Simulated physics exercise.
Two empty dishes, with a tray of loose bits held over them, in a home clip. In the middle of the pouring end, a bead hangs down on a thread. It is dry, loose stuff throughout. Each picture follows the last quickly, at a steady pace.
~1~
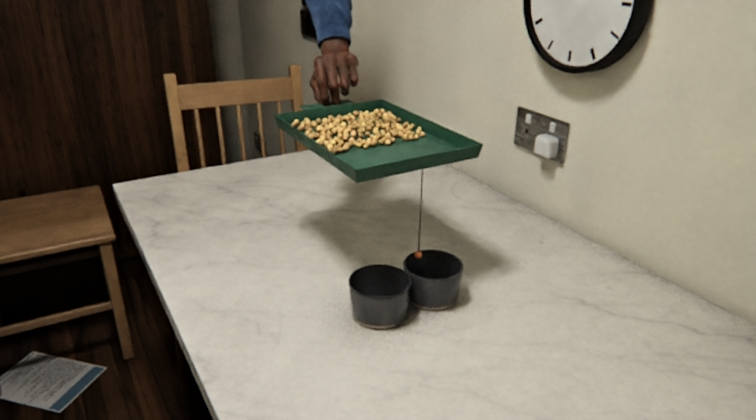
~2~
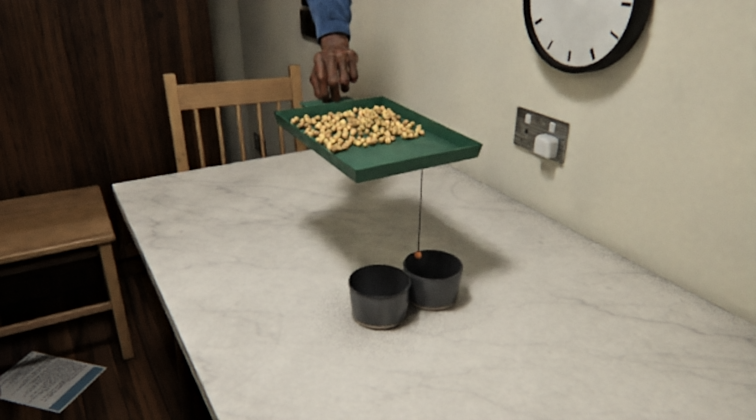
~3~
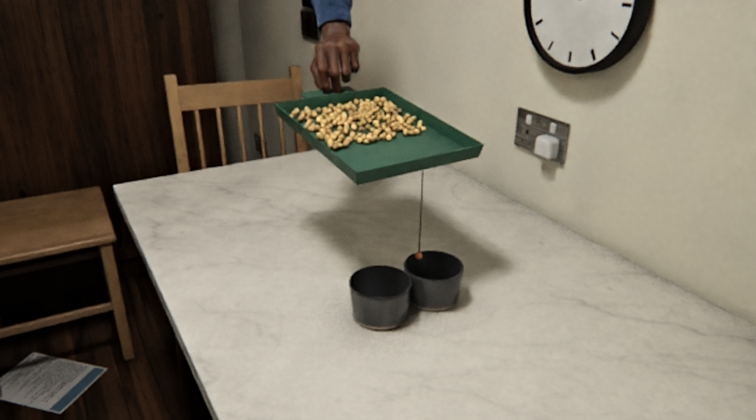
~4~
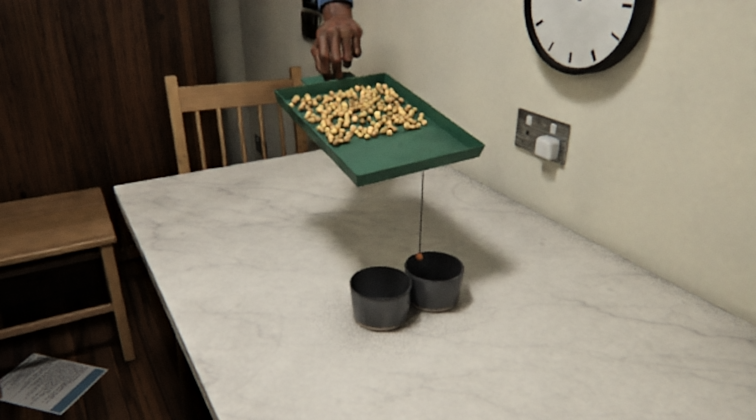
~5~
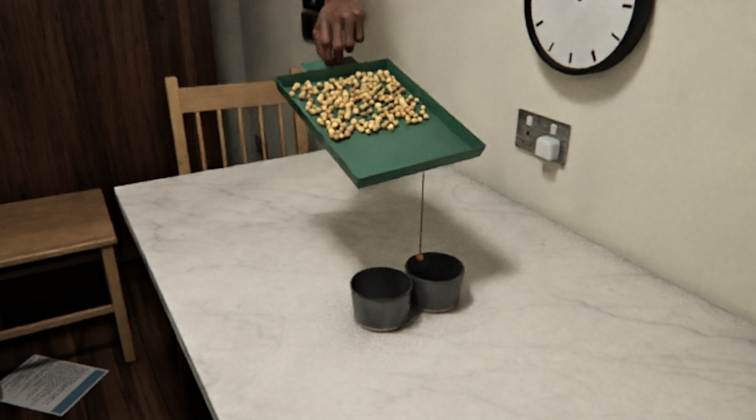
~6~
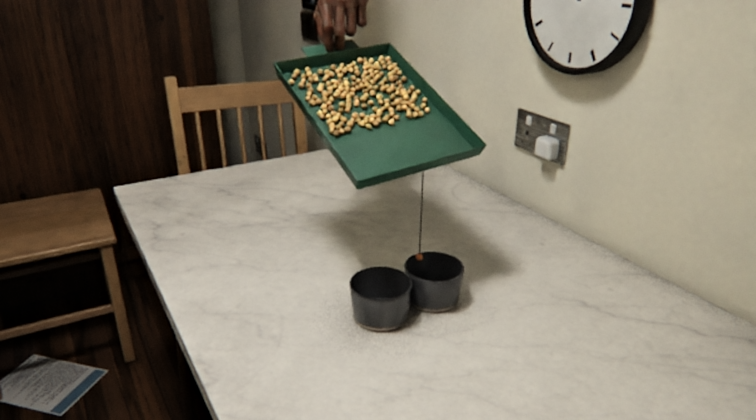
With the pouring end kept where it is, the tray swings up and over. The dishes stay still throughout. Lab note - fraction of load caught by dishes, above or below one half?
The dishes save the lesser portion.
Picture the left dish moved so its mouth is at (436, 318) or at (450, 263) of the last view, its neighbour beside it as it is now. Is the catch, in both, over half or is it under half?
Result, first setup: A minority share; second setup: A minority share.
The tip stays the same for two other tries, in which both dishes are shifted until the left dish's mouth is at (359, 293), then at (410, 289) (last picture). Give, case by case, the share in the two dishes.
40 per cent the first time, 50 per cent the second time.
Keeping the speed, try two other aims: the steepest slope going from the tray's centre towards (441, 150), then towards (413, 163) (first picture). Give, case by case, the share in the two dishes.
That comes to 10 per cent the first time and 10 per cent the second.
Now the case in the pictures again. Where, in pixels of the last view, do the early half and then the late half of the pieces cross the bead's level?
(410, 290), then (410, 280).
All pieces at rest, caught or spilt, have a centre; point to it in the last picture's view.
Near (418, 337).
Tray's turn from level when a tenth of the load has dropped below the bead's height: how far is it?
Around 80° of tilt.
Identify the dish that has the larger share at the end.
The winner is the left-hand dish.
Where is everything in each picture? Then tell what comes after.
The first frame shows corners of the pouring end at (357, 168) and (479, 144), level; middle of the load at (362, 128), dried chickpeas; left dish at (396, 309); right dish at (450, 291); bead on its thread at (419, 255).
The second frame shows corners of the pouring end at (357, 168) and (479, 144), level; middle of the load at (362, 126).
The third frame shows corners of the pouring end at (358, 170) and (480, 144), tipped barely, lowest at the left corner; middle of the load at (362, 120).
The fourth frame shows corners of the pouring end at (359, 173) and (481, 144), tipped a little, lowest at the left corner; middle of the load at (363, 111).
The fifth frame shows corners of the pouring end at (360, 176) and (483, 144), tipped clearly, lowest at the left corner; middle of the load at (365, 101).
The sixth frame shows corners of the pouring end at (359, 178) and (483, 144), tipped clearly, lowest at the left corner; middle of the load at (365, 91); left dish at (397, 311); right dish at (451, 293).
Soon, tray tipped steeply; nearly all on the tray; a small part in the air.
A while on, tray tipped past a quarter turn; about half on the tray; a stray few in the left dish; a stray few in the right dish; about a third outside both; a small part in the air.
Towards the end, tray tipped past a quarter turn; about a quarter in the left dish; a stray few in the right dish; most outside both; a stray few in the air.
Finally, tray tipped past a quarter turn; about a quarter in the left dish; a stray few in the right dish; most outside both.
